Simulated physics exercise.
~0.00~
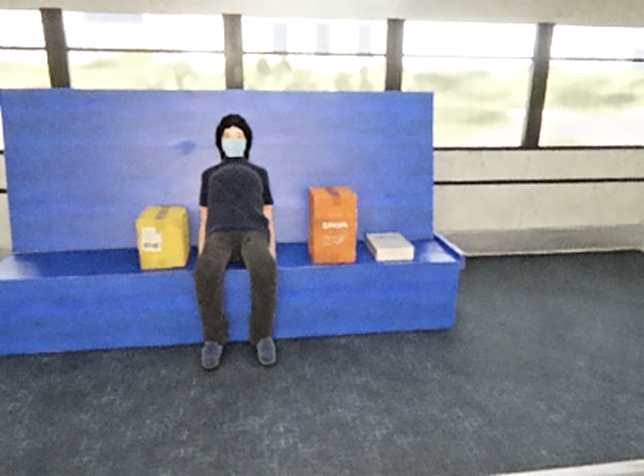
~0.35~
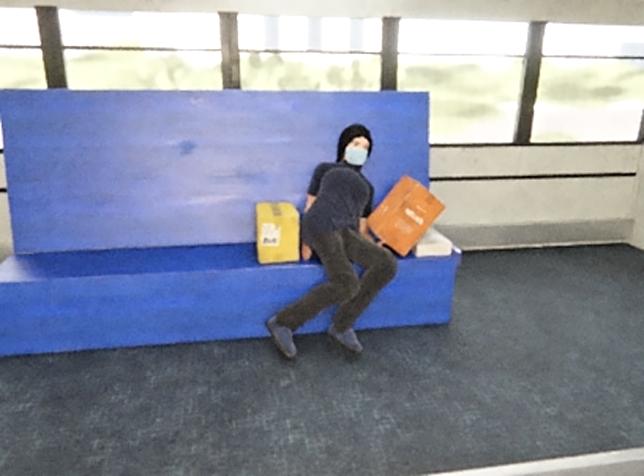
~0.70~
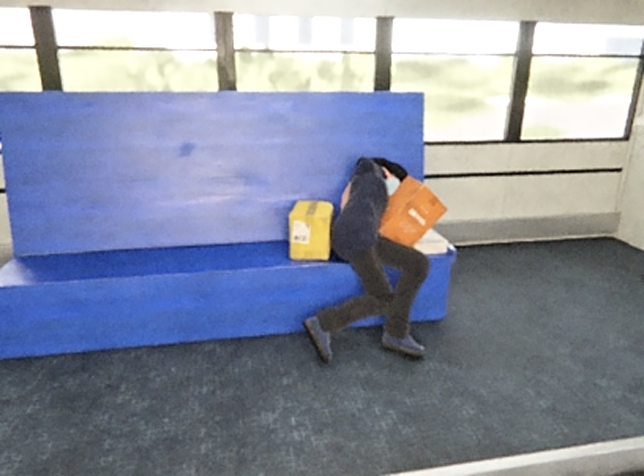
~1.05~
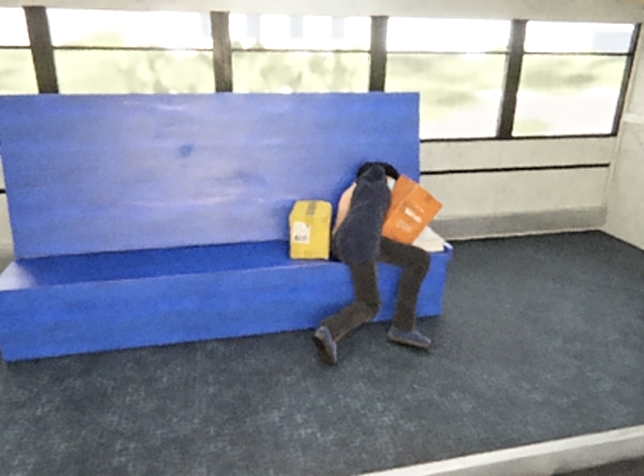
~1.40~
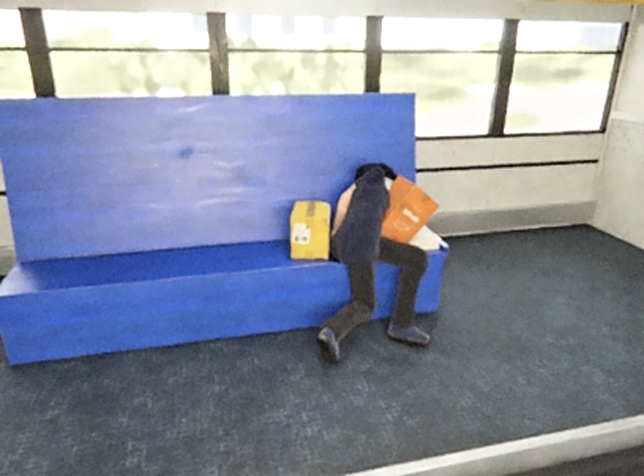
A commuter in a dark hood, pale blue face mask and dark clothes sits limply on a long blue seat in a rail car, seen from the front as the view drifts slightly sideways. A yellow bag stands to the left, with an orange pack and a white folder to the right. The commuter slides right and tips over, the yellow bag shifting along too, while the orange pack leans over by the folder. Then the commuter slumps forward, head down against the pack. All three items stay on the seat, and the commuter rests folded at its right end.
